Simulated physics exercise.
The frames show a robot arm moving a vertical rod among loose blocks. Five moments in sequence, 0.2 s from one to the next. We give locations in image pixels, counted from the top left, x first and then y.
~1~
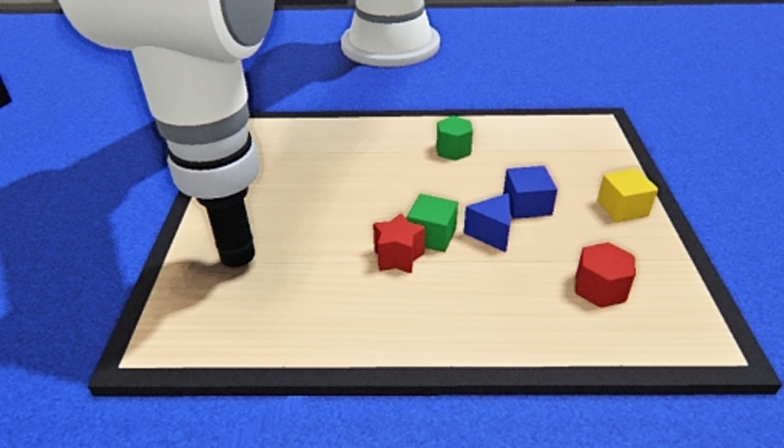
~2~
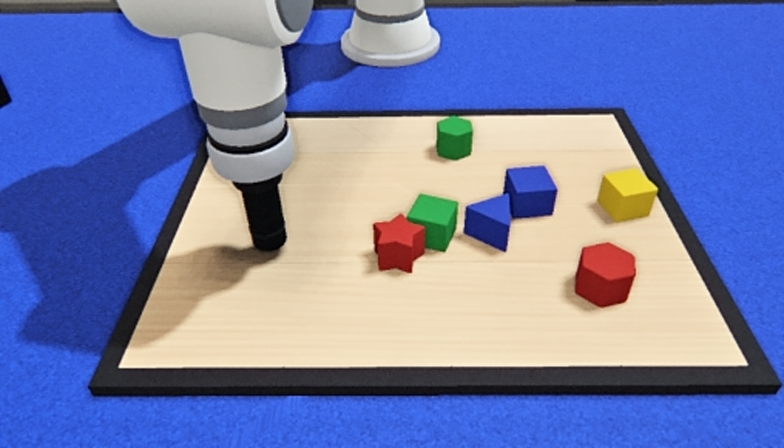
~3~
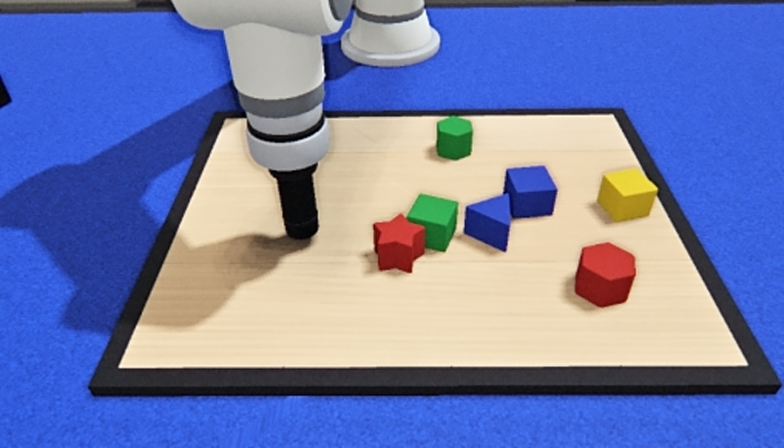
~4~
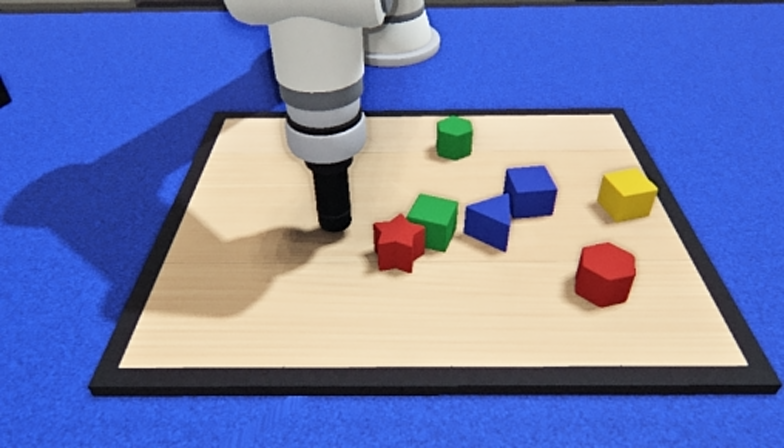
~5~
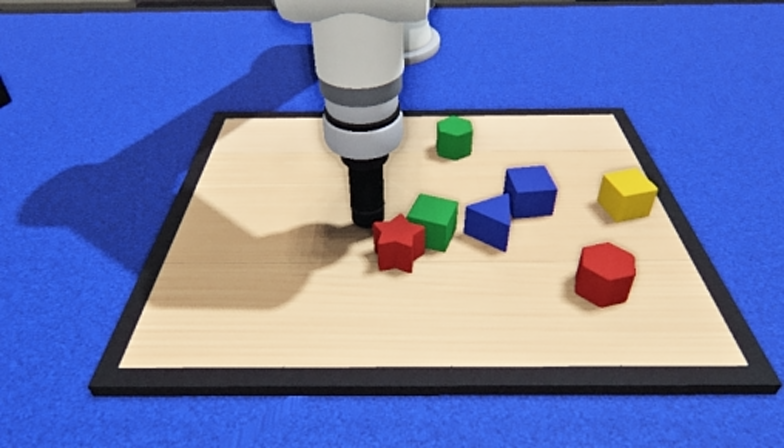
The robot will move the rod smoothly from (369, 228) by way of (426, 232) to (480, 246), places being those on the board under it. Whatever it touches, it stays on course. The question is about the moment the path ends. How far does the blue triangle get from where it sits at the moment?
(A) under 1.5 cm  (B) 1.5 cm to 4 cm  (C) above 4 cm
The one that fits is C, above 4 cm.
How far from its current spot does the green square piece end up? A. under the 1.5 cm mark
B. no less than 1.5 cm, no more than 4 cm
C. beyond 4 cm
It's C.
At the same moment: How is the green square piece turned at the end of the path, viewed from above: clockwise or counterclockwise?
Viewed from the top, it goes anticlockwise.
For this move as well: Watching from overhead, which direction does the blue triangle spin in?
The twist is clockwise.
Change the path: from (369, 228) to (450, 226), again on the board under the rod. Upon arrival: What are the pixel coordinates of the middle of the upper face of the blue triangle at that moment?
By then it is at (531, 214).
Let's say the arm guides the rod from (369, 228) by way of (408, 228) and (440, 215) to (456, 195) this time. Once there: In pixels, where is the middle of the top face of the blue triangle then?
Its top centre is at about (522, 210).
The first path, step by step. One third of the way, rod (407, 221); red star block (401, 230), turned 15° clockwise; green square piece (445, 208).
Two thirds of the way, rod (446, 225); red star block (402, 230), turned 25° clockwise; green square piece (485, 205), turned 35° anticlockwise; blue triangle (525, 208), turned 40° clockwise.
At the end, rod (481, 237); red star block (402, 230), turned 25° clockwise; green square piece (521, 212), turned 50° anticlockwise; blue triangle (558, 207), turned 25° clockwise; blue square piece not moved.
